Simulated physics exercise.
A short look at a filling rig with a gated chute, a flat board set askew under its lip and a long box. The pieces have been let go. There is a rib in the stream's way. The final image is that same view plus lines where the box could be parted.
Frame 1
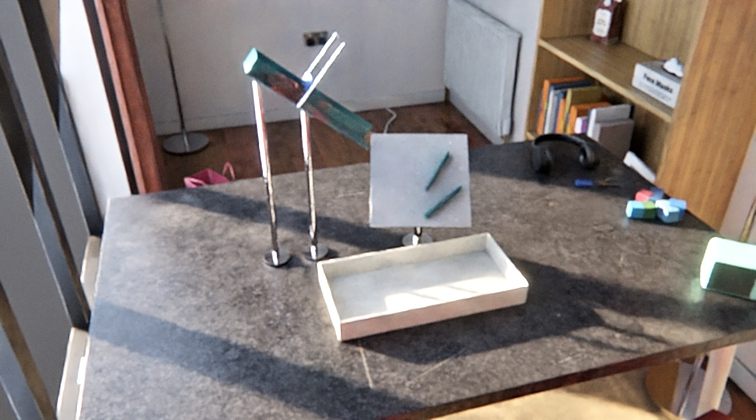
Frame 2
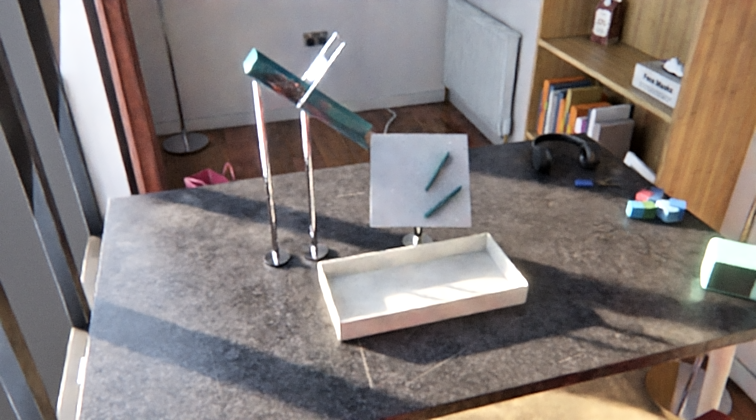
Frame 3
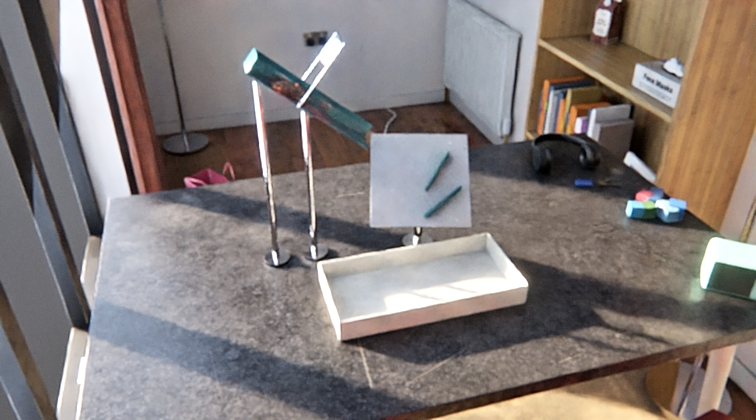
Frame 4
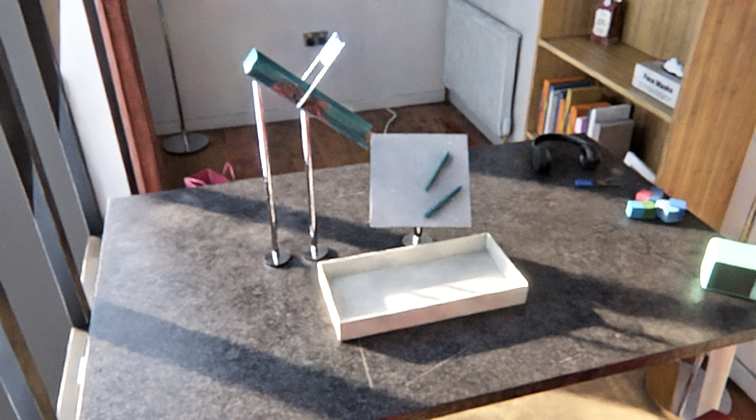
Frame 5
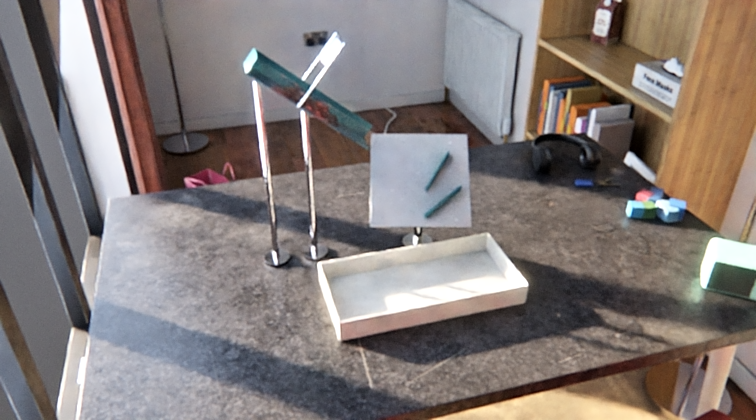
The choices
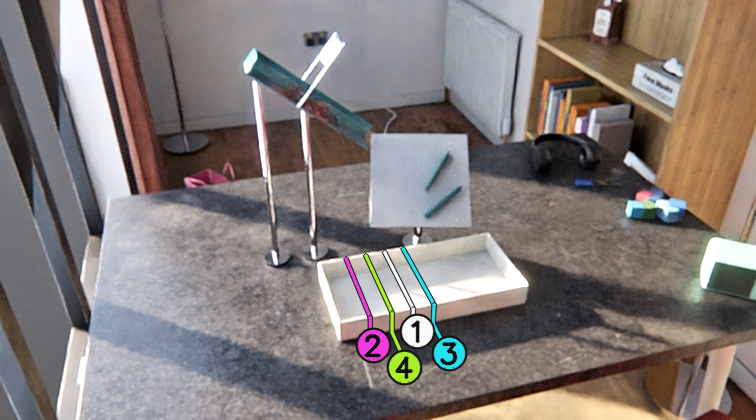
A dark tabletop held a sloping green chute on two metal stands, a tilted pale board with two dark ribs, and an empty white box, and hardly anything visibly moved.
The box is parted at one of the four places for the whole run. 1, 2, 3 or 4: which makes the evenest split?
Line 3.
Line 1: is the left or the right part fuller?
Right.
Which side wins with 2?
The right side.
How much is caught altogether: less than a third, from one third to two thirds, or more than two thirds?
More than two thirds.
On the marked copy, line 1 crosses the front rim at (412, 308); line 2 crosses the front rim at (369, 316); line 3 crosses the front rim at (433, 303); line 4 crosses the front rim at (391, 312).
With 1, of what is caught, about a tenth on the left of the divider, almost all on the right.
With 2, of what is caught, not one piece on the left of the divider, every piece on the right.
With 3, of what is caught, roughly half on the left of the divider, roughly half on the right.
With 4, of what is caught, just a few on the left of the divider, almost all on the right.
